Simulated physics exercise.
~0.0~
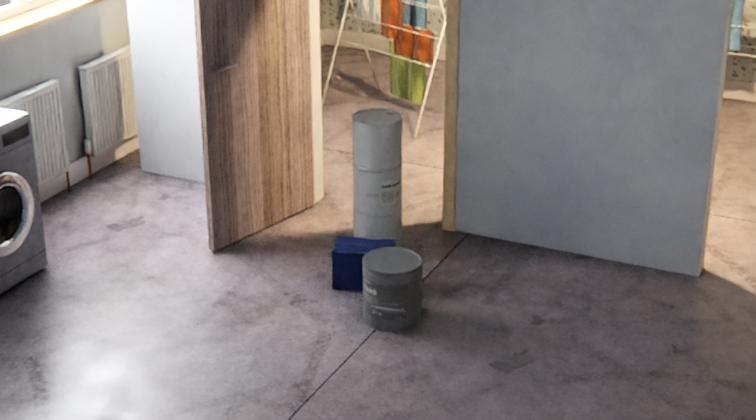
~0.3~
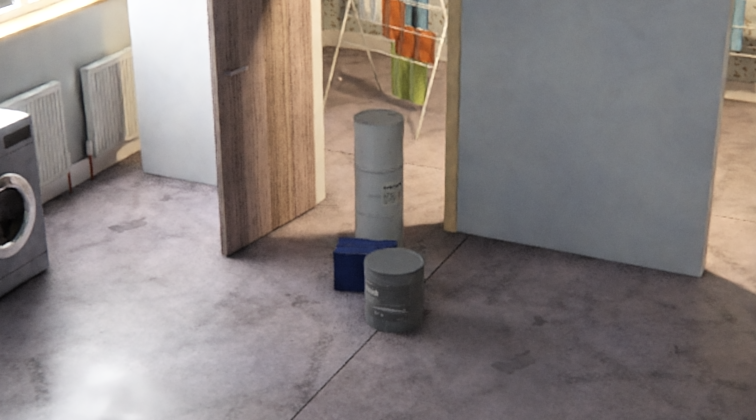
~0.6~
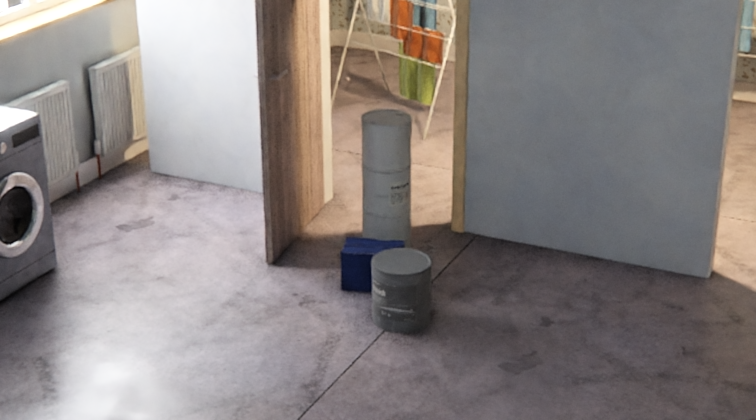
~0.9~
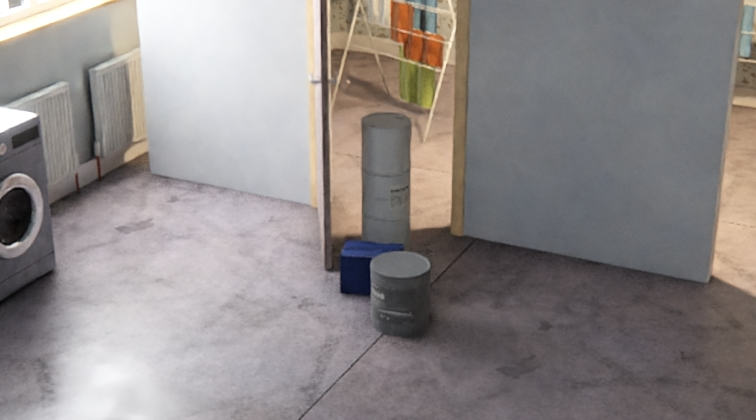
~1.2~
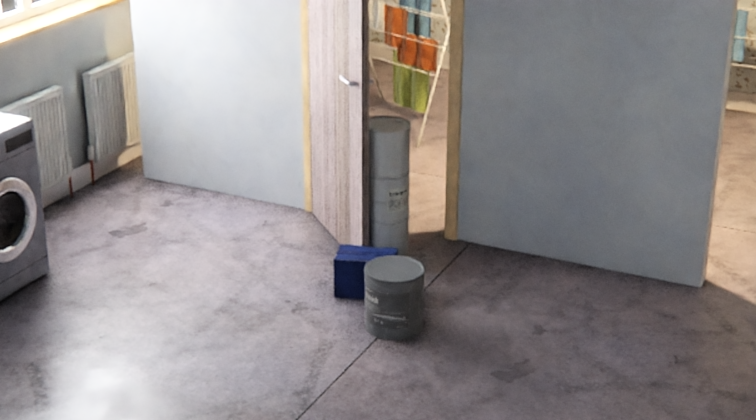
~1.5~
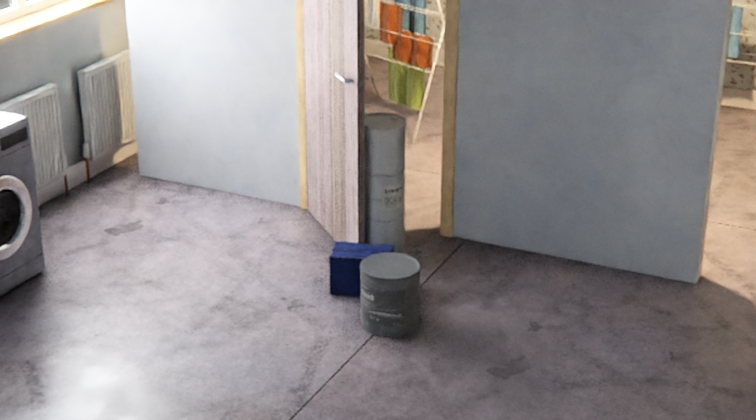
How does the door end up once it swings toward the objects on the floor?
It jams partway, staying partly open against the tall pale drum instead of closing.
In the video, a wooden door swings toward its doorway, where a tall pale drum, a blue box and a grey pail stand. It reaches the drum, which shifts slightly, and comes to a stop still partly open, with the box and pail in place.
